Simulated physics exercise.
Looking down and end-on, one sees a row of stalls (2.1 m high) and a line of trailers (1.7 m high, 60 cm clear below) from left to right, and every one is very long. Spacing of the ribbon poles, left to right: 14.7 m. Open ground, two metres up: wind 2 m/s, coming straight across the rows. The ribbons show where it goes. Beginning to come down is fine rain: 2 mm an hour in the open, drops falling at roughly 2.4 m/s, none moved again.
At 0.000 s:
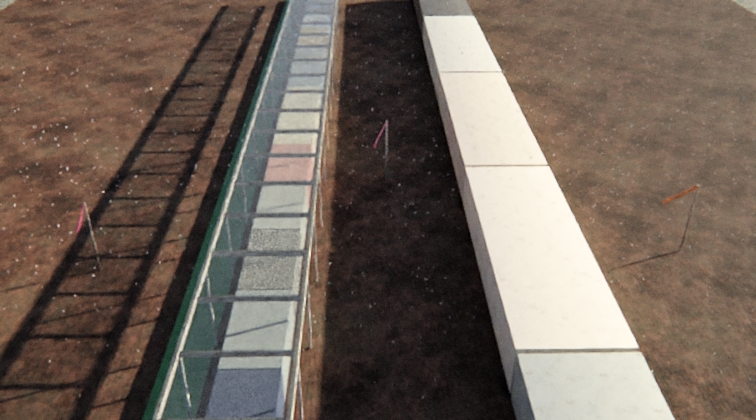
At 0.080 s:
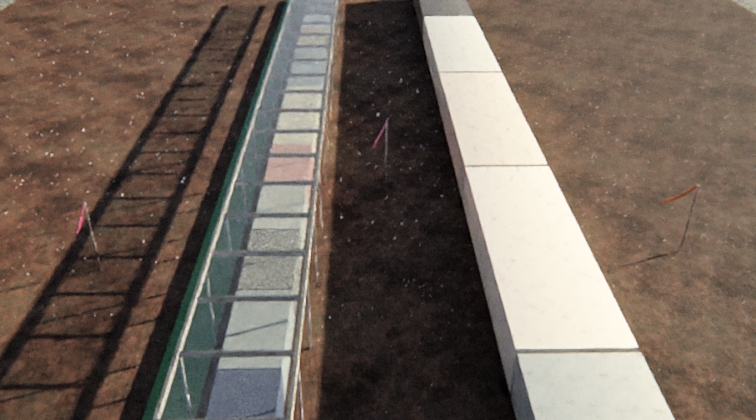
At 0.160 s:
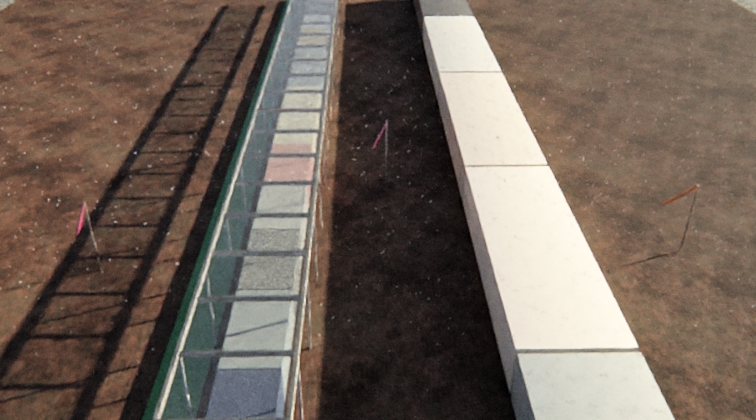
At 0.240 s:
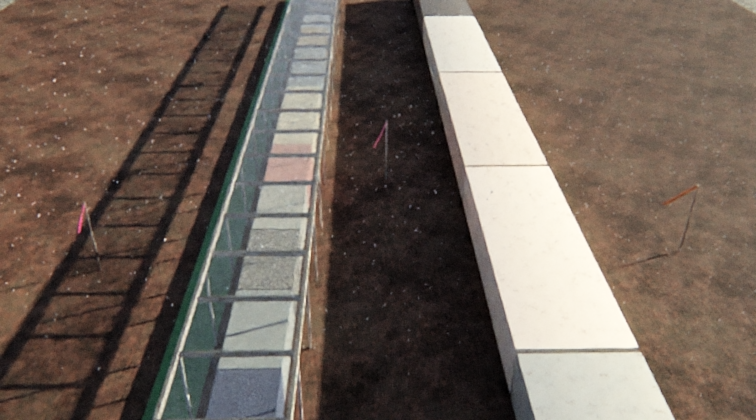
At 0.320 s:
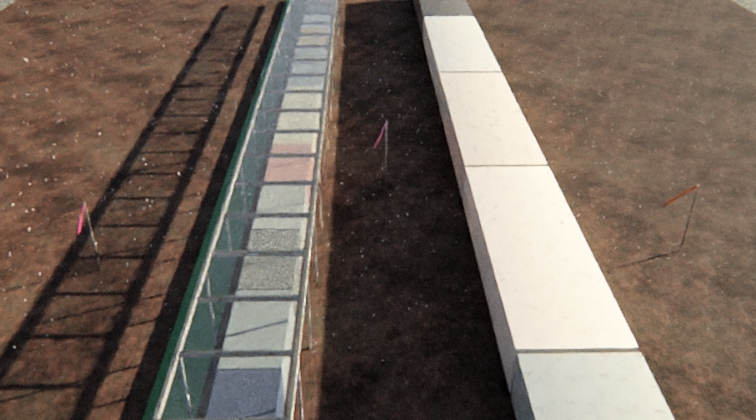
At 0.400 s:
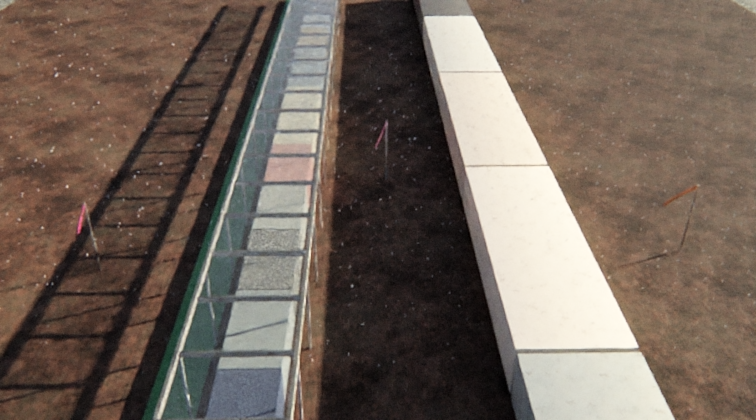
Small ribbons on three thin poles flutter slightly to the left, the right one lifted furthest, as fine pale rain slants leftward over brown ground and two long rows, one framed, one pale and blocky. The ribbons keep shifting only a little and the drops change place, while both rows and their shadows stay still.
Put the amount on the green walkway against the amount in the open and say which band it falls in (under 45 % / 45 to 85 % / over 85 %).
It falls at under 45 % of the amount in the open.
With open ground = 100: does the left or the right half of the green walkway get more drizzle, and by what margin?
Result: Left portion ahead by approx. 50 points.
10 minutes on, 0.1 mm on the green walkway, 0.3 mm in the open.
30 minutes on, 0.3 mm on the green walkway, 1.0 mm in the open.
60 minutes on, 0.5 mm on the green walkway, 2.0 mm in the open, so the green walkway has 26 % of the open amount; the left half of it has 52 %, the right half 0 %.
